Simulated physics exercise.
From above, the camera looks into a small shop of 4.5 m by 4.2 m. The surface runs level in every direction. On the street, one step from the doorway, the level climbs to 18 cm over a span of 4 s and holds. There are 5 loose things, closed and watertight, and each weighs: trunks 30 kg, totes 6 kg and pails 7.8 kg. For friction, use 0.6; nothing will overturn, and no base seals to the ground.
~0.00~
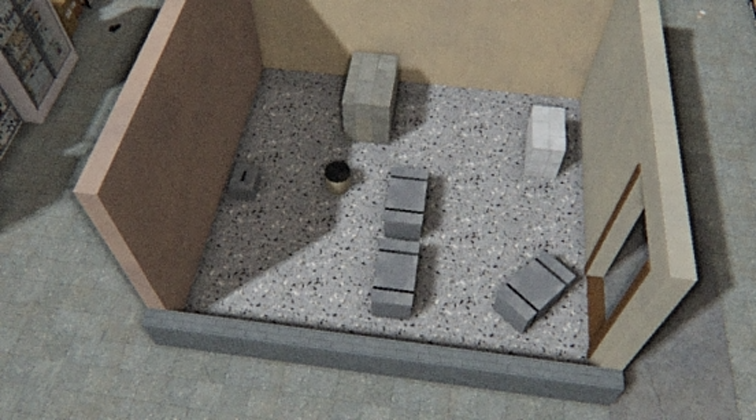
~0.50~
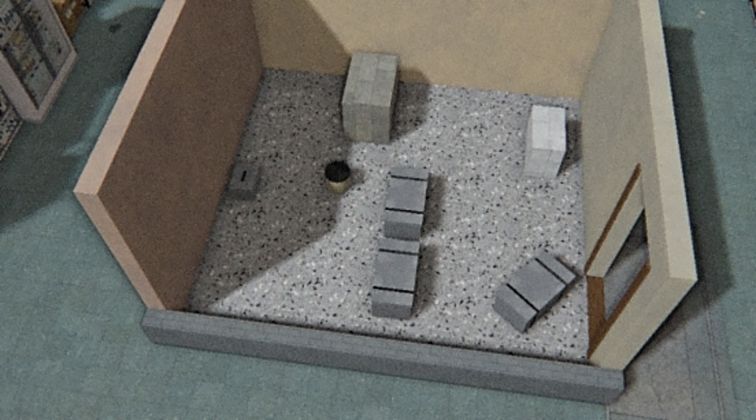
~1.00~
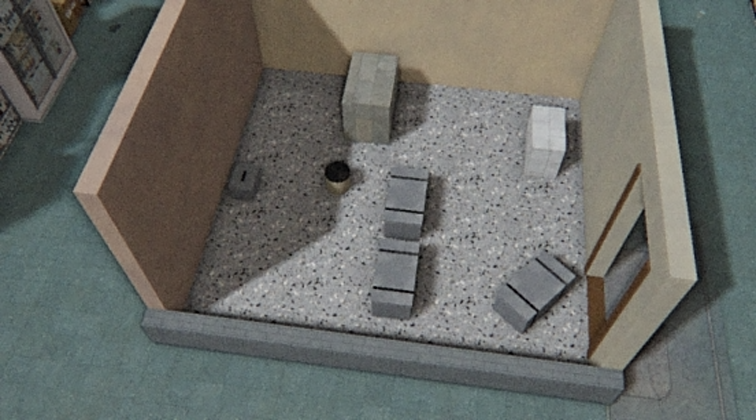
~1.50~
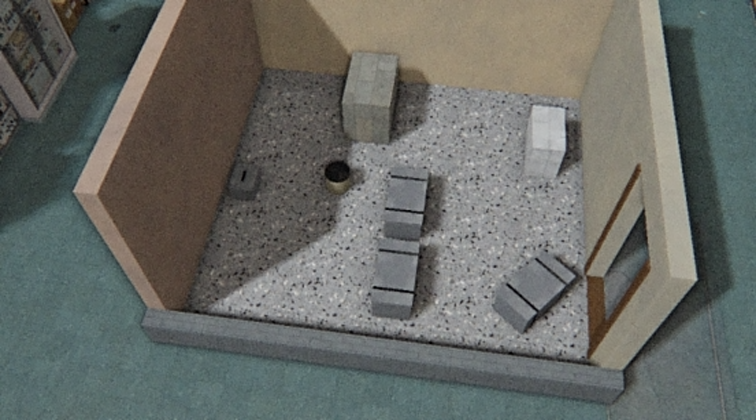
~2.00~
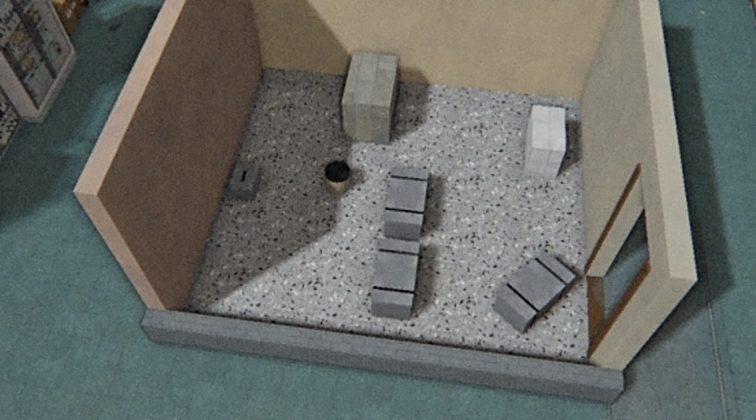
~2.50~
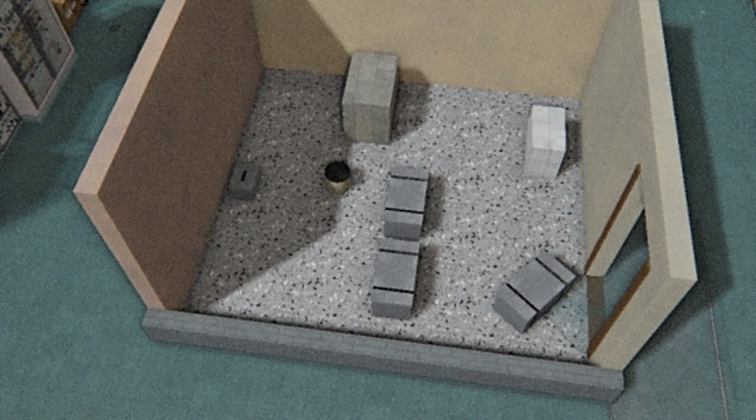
At first, grey paving surrounds a small open-topped room with a speckled floor, grey blocks and a small pail. Blue-green water then spreads over the paving outside, covering the lower right last, and finally shows at the doorway on the right, while everything inside stays still.
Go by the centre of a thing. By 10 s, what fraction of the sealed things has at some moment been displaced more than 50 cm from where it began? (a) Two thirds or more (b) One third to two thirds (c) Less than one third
c.
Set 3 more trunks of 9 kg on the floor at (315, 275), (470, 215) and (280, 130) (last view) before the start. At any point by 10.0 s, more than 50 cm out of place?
The first one stays inside the mark, the next tops the mark, and the last stays inside the mark.
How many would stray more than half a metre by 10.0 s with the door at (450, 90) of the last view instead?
Then it comes to 0.
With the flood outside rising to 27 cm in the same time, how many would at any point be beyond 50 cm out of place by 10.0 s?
It would come to 4 of them.
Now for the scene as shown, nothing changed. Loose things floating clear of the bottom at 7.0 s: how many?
The count is 0.
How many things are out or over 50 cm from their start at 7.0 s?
The number comes to 1.
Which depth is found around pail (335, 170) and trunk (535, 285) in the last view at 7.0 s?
Depth approx. 0 cm / 6 cm.
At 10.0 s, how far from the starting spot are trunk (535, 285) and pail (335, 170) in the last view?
120 cm, 0 cm.
After 3.5 s 0 of 5 are over 50 cm from their spots; 0 afloat.
After 4.5 s 0 of 5 are over 50 cm from their spots; 0 afloat.
After 7.0 s 1 of 5 are over 50 cm from their spots; 0 afloat.
After 10.0 s 1 of 5 are over 50 cm from their spots, and 1 have been at some point; 0 afloat.
